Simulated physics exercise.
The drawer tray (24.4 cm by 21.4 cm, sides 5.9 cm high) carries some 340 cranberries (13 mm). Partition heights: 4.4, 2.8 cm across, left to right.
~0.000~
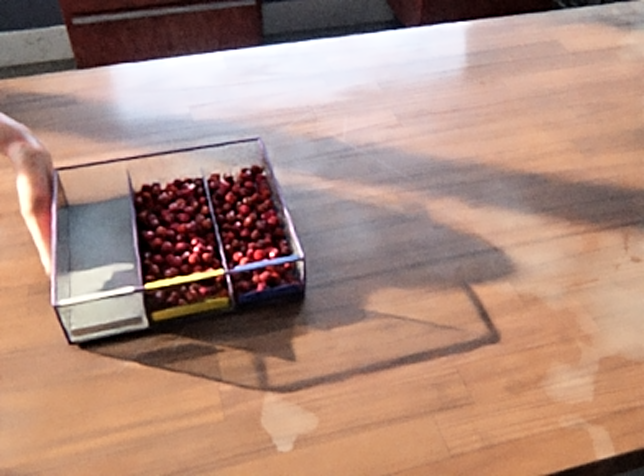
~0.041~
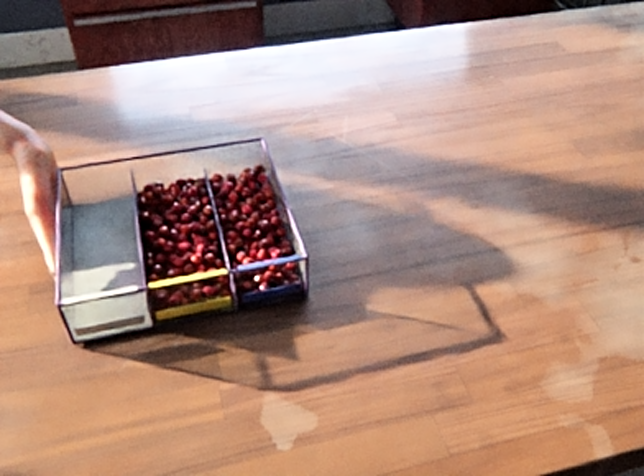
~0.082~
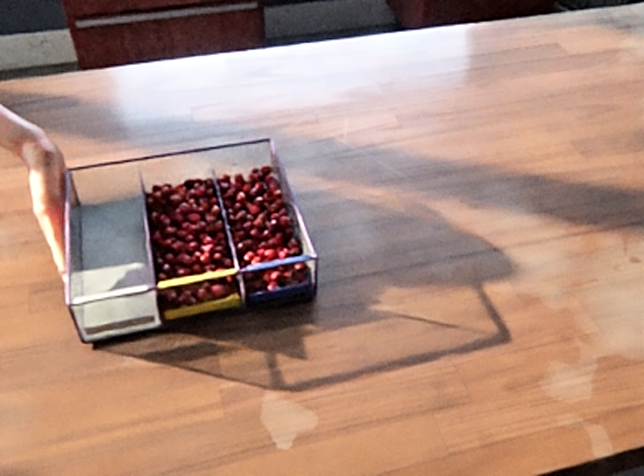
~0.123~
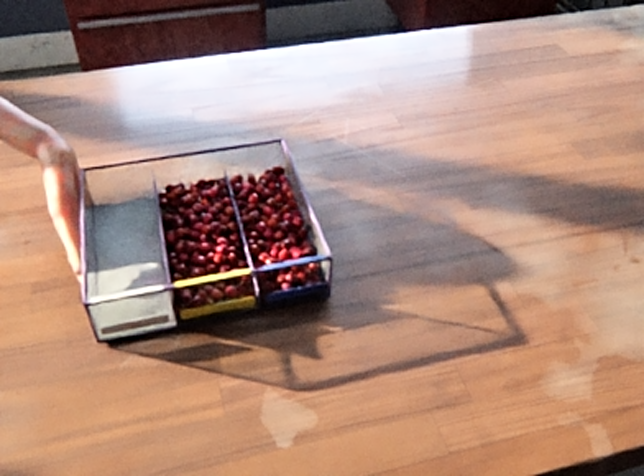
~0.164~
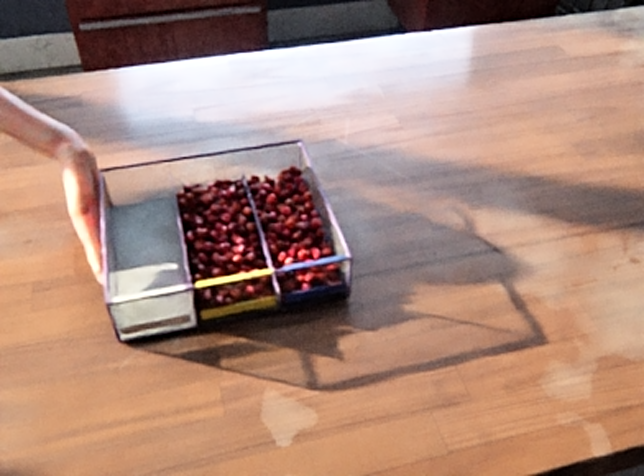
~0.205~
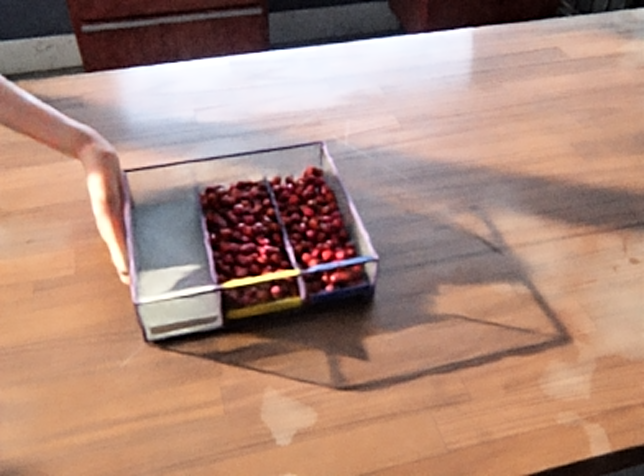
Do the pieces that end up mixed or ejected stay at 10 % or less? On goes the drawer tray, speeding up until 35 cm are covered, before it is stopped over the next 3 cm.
Yes, the stray share does not exceed ten percent.
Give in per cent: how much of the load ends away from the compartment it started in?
Roughly 5%.
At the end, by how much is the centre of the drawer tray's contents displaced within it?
I'd estimate close to 1.5 cm.
After 0.33 s, tilt 0 degrees; yellow 55 %, blue 45 %; 0 % away from where they began.
After 0.44 s, tilt 0 degrees; yellow 55 %, blue 45 %; 0 % away from where they began.
Then, at 0.54 s, tilt 0 degrees; yellow 55 %, blue 45 %; 0 % away from where they began.
After 0.64 s, tilt 0 degrees; yellow 50 %, blue 50 %; 5 % away from where they began.
At rest (1.2 s), yellow 50 %, blue 50 %; 5 % away from where they began.
